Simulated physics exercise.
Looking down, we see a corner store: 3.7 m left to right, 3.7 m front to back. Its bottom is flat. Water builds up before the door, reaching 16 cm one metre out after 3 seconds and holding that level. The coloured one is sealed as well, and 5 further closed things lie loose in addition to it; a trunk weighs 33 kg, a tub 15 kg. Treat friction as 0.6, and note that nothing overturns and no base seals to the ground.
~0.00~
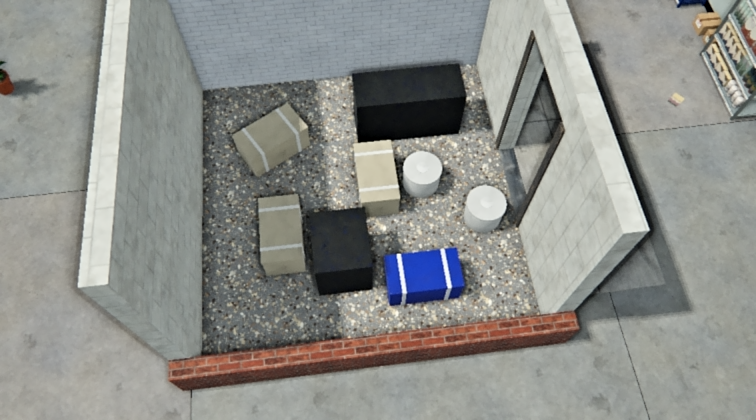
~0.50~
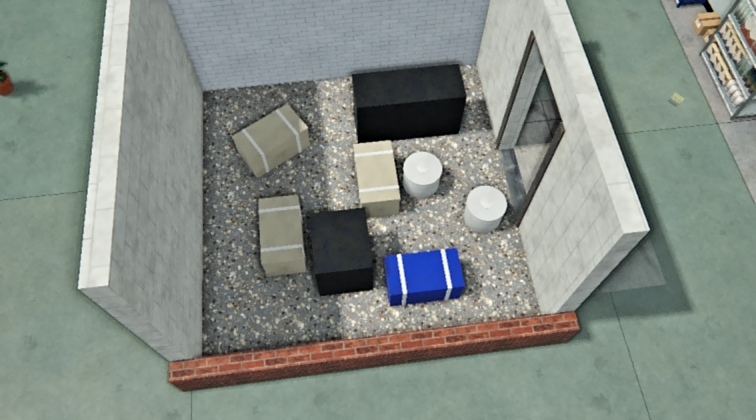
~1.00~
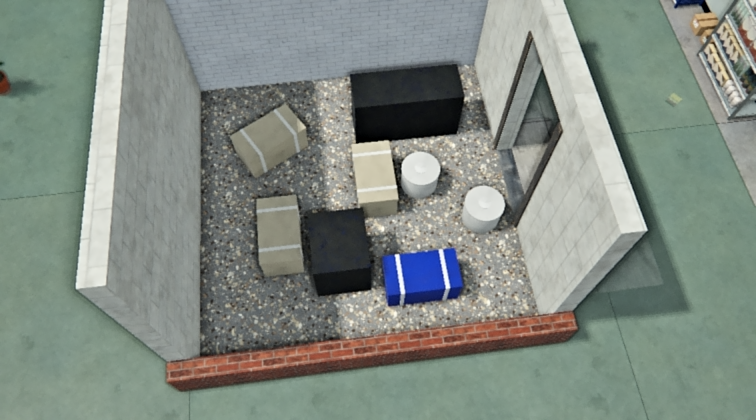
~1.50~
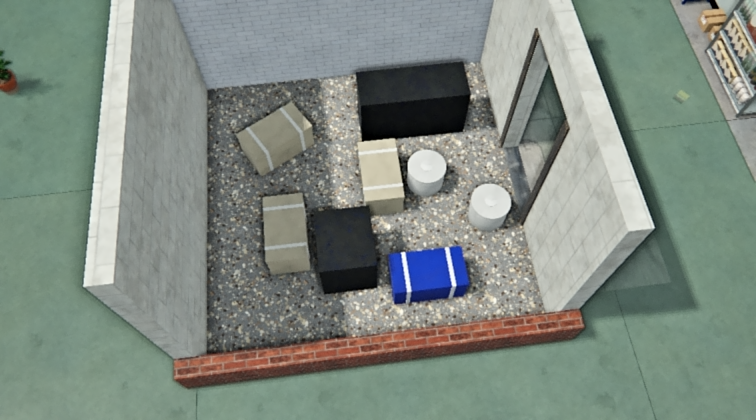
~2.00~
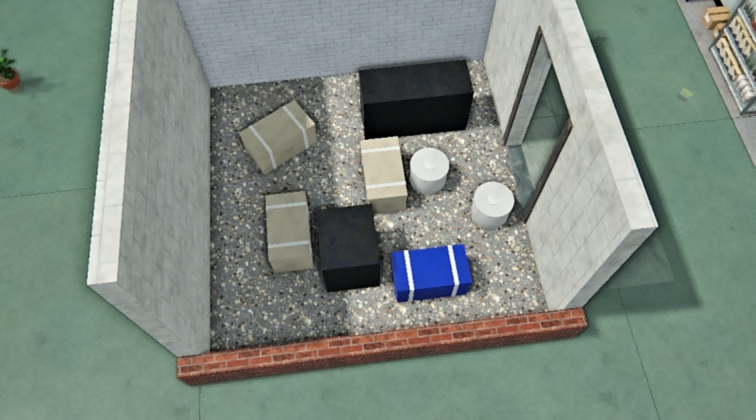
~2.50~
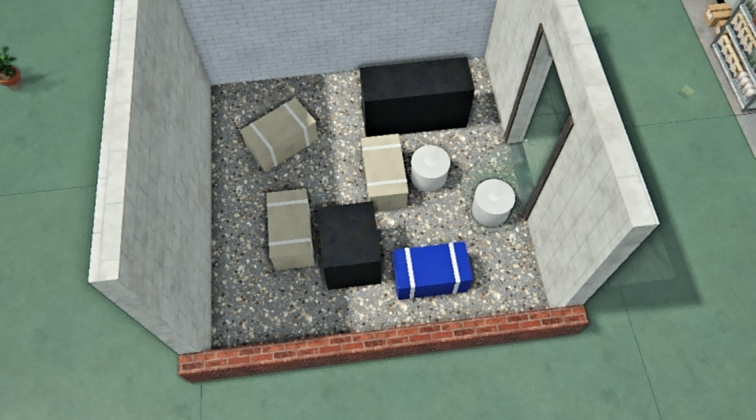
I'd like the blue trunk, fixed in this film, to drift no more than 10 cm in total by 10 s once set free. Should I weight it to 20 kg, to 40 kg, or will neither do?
Go for 40 kg.
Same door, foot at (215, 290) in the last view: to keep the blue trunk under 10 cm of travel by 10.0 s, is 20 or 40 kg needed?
If so, then only the second option works.
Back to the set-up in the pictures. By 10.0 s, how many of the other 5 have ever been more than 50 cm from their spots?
The total is 2.
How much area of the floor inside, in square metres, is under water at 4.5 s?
Somewhere about 4.0 m2, give or take.
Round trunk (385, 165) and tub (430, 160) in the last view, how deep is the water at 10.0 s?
9 and 7 cm.
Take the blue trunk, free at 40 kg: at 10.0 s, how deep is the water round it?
About 6 cm.
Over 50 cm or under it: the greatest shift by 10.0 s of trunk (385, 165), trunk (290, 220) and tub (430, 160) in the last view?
Respectively: Exceeded, not exceeded, exceeded.
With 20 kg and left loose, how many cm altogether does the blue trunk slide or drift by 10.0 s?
Adding it all up, something like 40 cm.
After 3.5 s the blue trunk would be 0 cm from its start with 20 kg and 0 cm from its start with 40 kg; 0 cm of water round it then.
After 4.5 s the blue trunk would be 0 cm from its start with 20 kg and 0 cm from its start with 40 kg; 3 cm of water round it then.
After 7.0 s the blue trunk would be 16 cm from its start with 20 kg and 0 cm from its start with 40 kg; 6 cm of water round it then.
After 10.0 s the blue trunk would be 20 cm from its start with 20 kg and 0 cm from its start with 40 kg; 6 cm of water round it then.
